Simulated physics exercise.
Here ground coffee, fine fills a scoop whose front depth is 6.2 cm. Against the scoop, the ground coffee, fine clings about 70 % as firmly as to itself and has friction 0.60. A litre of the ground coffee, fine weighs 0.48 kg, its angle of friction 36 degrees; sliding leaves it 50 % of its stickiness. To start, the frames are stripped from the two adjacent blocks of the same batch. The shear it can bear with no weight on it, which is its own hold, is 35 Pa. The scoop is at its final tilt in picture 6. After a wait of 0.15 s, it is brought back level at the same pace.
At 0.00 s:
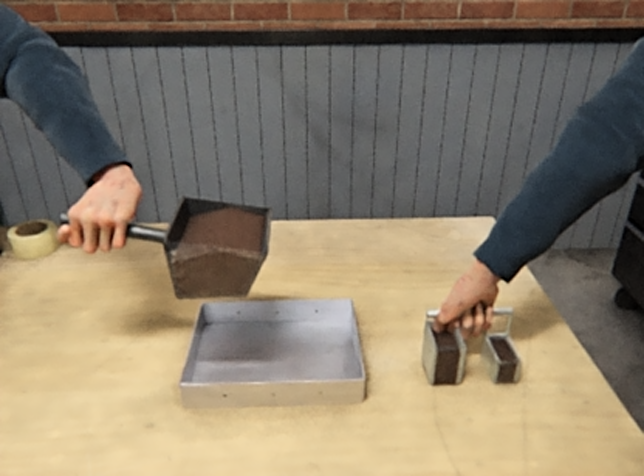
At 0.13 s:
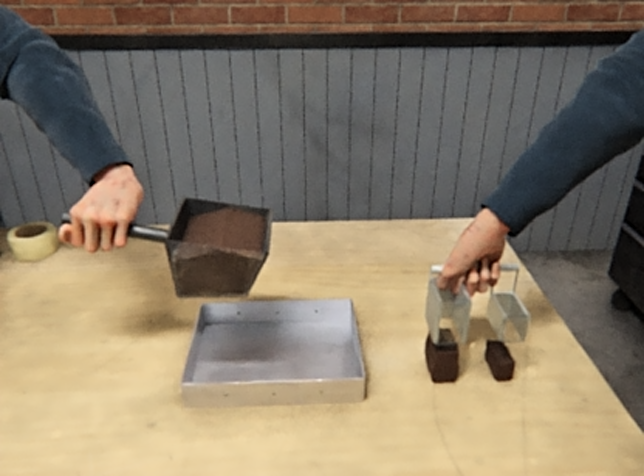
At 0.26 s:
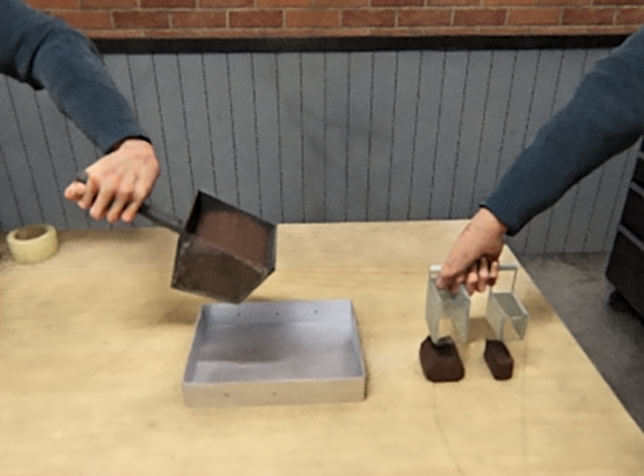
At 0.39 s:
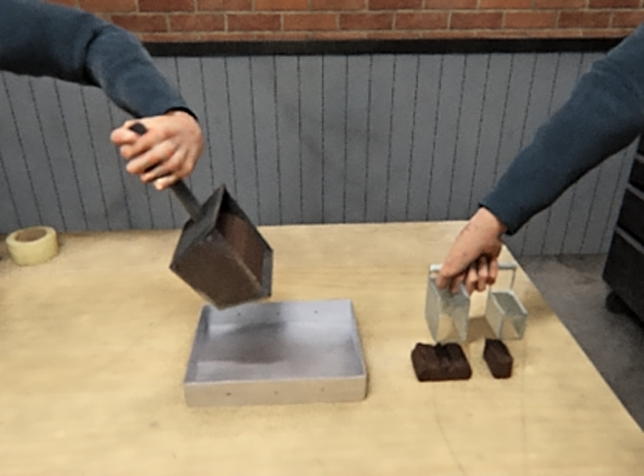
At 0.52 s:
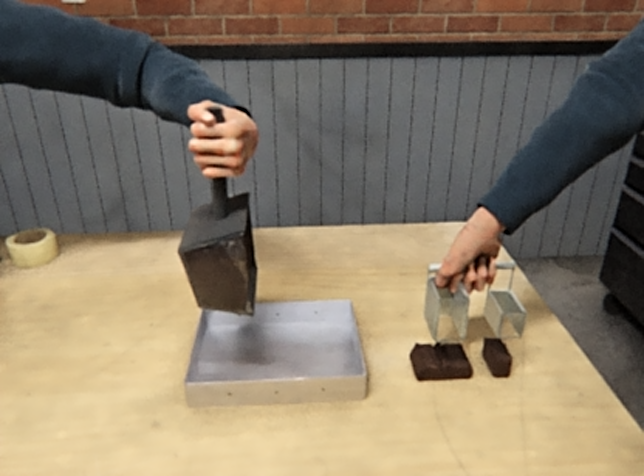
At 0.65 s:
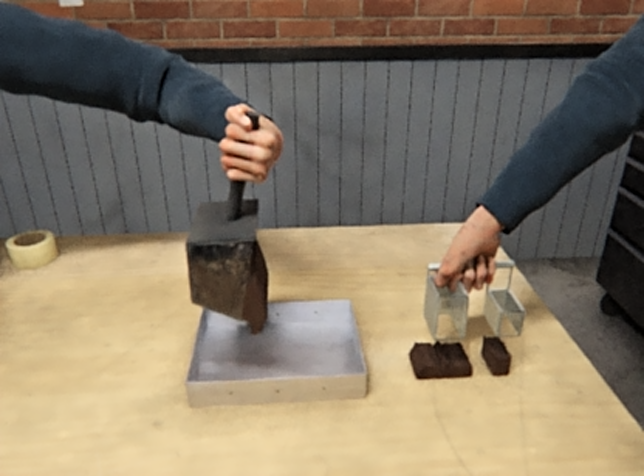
The footage shows a right hand lifting metal moulds off two dark brown blocks, the left one slumping and spreading while the other keeps its shape, as a left hand tips a scoop of ground coffee steeply above an empty tray.
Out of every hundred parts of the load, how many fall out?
Roughly 65 in every hundred.
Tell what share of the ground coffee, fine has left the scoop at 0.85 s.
Some 60 per cent.
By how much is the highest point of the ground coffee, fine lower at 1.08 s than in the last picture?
I'd put it at close to 3.5 cm.
After 0.85 s, the scoop is at 89 degrees and 58 % has left it.
After 1.08 s, the scoop is at 45 degrees and 64 % has left it.
After 1.32 s, the scoop is at 1 degrees and 65 % has left it.
After 1.55 s, the scoop is at 0 degrees and 65 % has left it.
After 1.80 s, the scoop is at 0 degrees and 65 % has left it.
